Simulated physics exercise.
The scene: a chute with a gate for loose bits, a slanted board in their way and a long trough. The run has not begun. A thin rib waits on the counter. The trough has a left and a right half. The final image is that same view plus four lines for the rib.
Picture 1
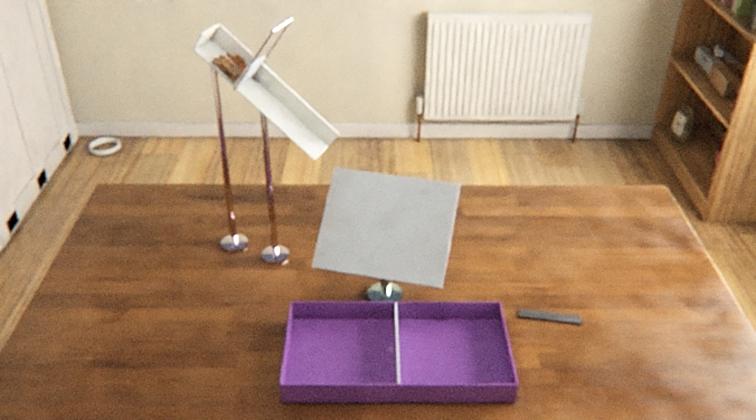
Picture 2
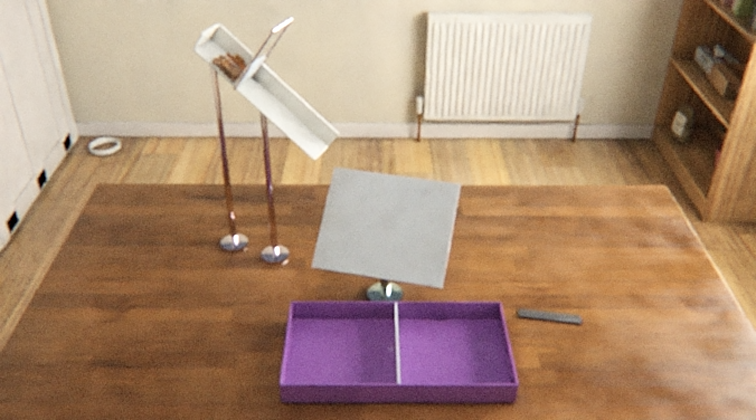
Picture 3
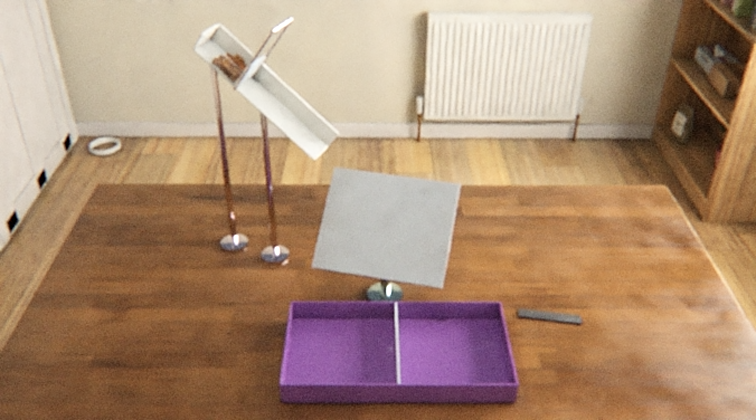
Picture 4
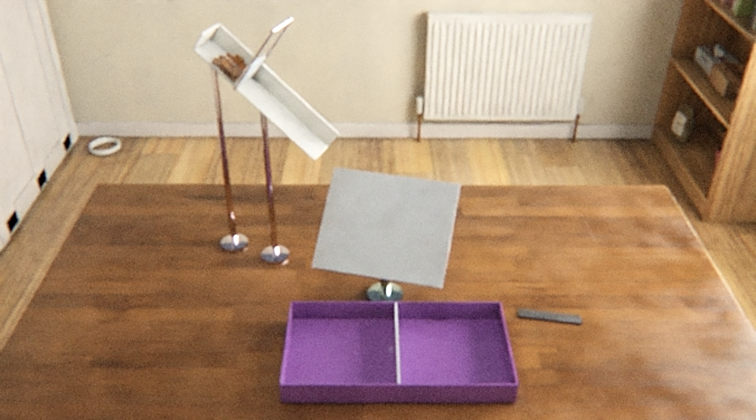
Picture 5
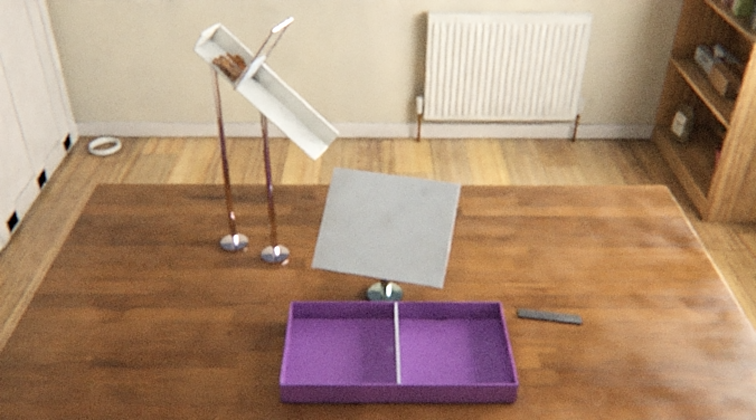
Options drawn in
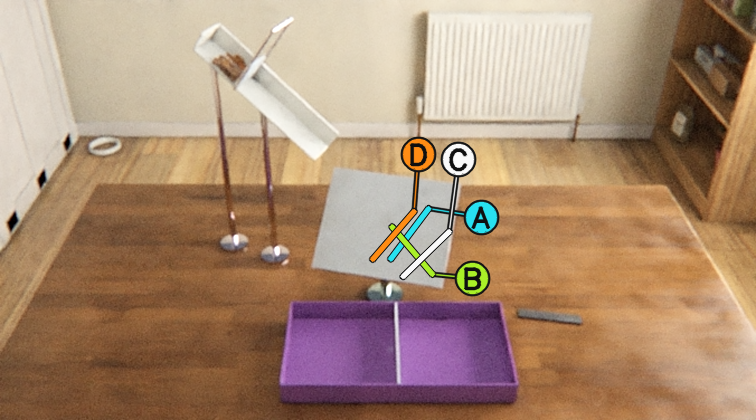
A large brown wooden table fills a room with a white radiator and a wooden shelf behind, seen from slightly above. A tilted white chute holding small brown pieces stands on two coppery poles at left, with a slanted grey board at centre behind a purple two-part trough, and a thin dark strip to the right. Nothing visibly moves, and the camera stays still.
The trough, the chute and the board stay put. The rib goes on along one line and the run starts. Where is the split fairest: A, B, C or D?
It is B.
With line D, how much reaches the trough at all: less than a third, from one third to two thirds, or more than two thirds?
It is more than two thirds.
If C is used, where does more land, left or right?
The left half.
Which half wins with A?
The left half.
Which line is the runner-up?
C it is.
On the marked copy, line A from (428, 208) to (390, 258); line B from (392, 226) to (432, 274); line C from (449, 231) to (403, 276); line D from (414, 211) to (372, 259).
If A is chosen, of what is caught, almost all in the left half, just a few in the right.
If B is chosen, of what is caught, roughly half in the left half, roughly half in the right.
If C is chosen, of what is caught, the larger part in the left half, about a tenth in the right.
If D is chosen, of what is caught, almost all in the left half, just a few in the right.
